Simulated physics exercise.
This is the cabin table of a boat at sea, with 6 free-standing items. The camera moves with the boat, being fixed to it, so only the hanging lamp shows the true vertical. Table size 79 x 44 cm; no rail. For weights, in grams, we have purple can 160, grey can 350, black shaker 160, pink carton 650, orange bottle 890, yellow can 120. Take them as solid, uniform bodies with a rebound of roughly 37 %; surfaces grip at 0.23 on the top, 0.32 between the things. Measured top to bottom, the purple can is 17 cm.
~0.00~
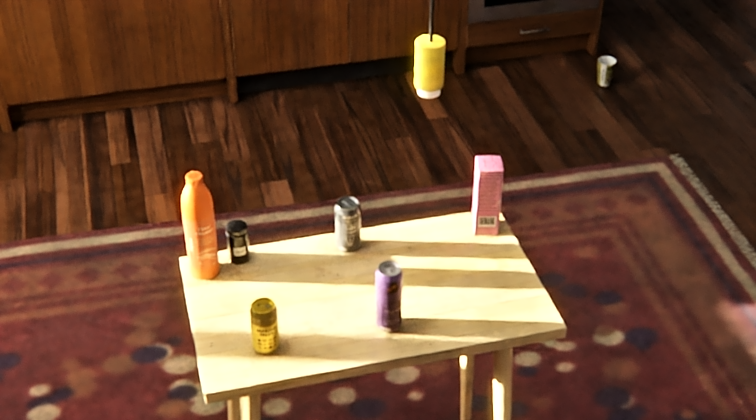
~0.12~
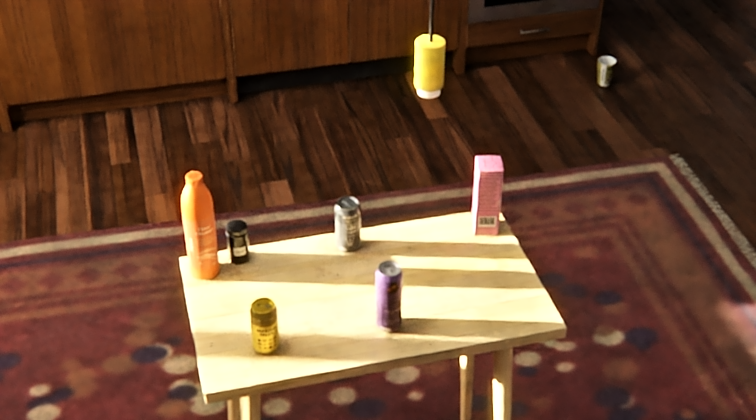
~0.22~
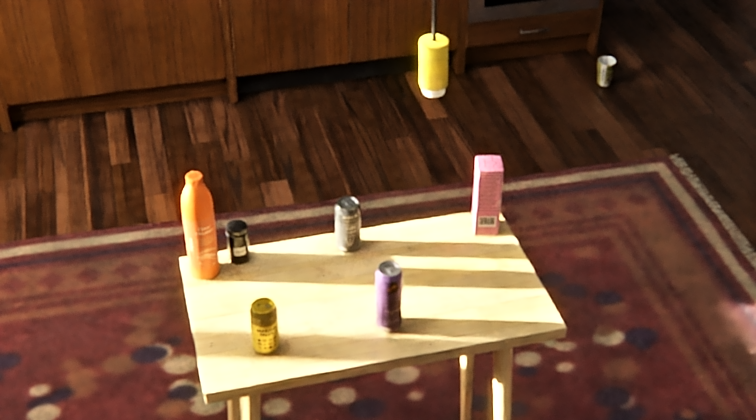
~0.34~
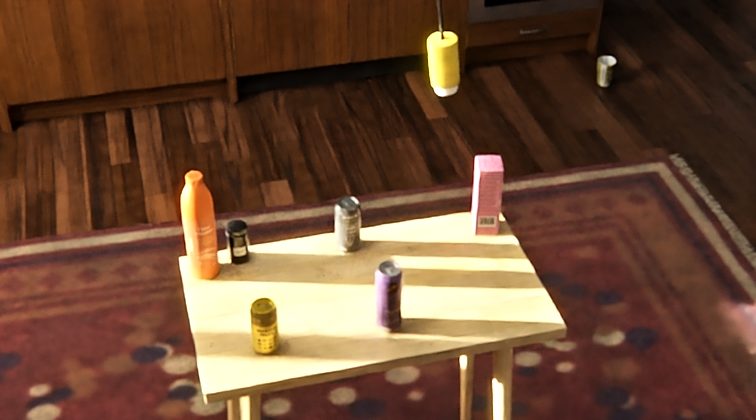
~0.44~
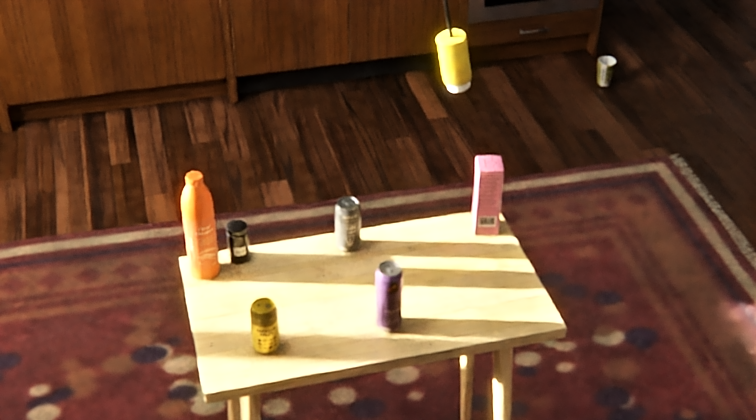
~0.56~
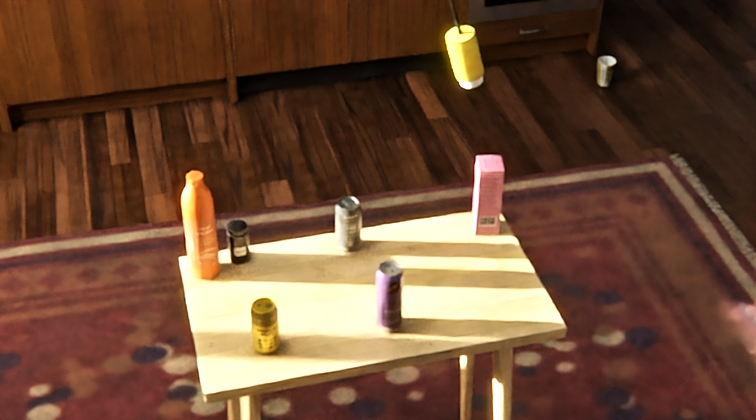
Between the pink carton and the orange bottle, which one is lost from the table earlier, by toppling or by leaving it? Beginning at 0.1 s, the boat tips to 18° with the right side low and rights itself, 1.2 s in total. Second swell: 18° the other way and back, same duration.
The first of the two.
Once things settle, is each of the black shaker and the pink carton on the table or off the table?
Well, the black shaker is still in bounds, and the pink carton is out of bounds.
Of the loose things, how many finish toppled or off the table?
Total: 1.
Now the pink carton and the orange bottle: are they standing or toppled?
Well, the pink carton tumbles down, and the orange bottle holds steady.
Around 0.96 s, heel 11°, right side down; pink carton now off the table; orange bottle shifted 7 cm near (228, 221); purple can shifted 7 cm.
Around 1.36 s, boat level; orange bottle shifted 10 cm near (241, 219); purple can shifted 10 cm; grey can shifted 10 cm.
Around 2.06 s, heel 15°, left side down; orange bottle shifted 6 cm near (224, 222); purple can shifted 6 cm; grey can shifted 5 cm.
Finally (3.0 s), off the table, pink carton; the other 5 still in place (within 5 cm). Final places as that camera would see them, orange bottle near (200, 225). Pink carton went at 0.94 s; orange bottle was never lost.
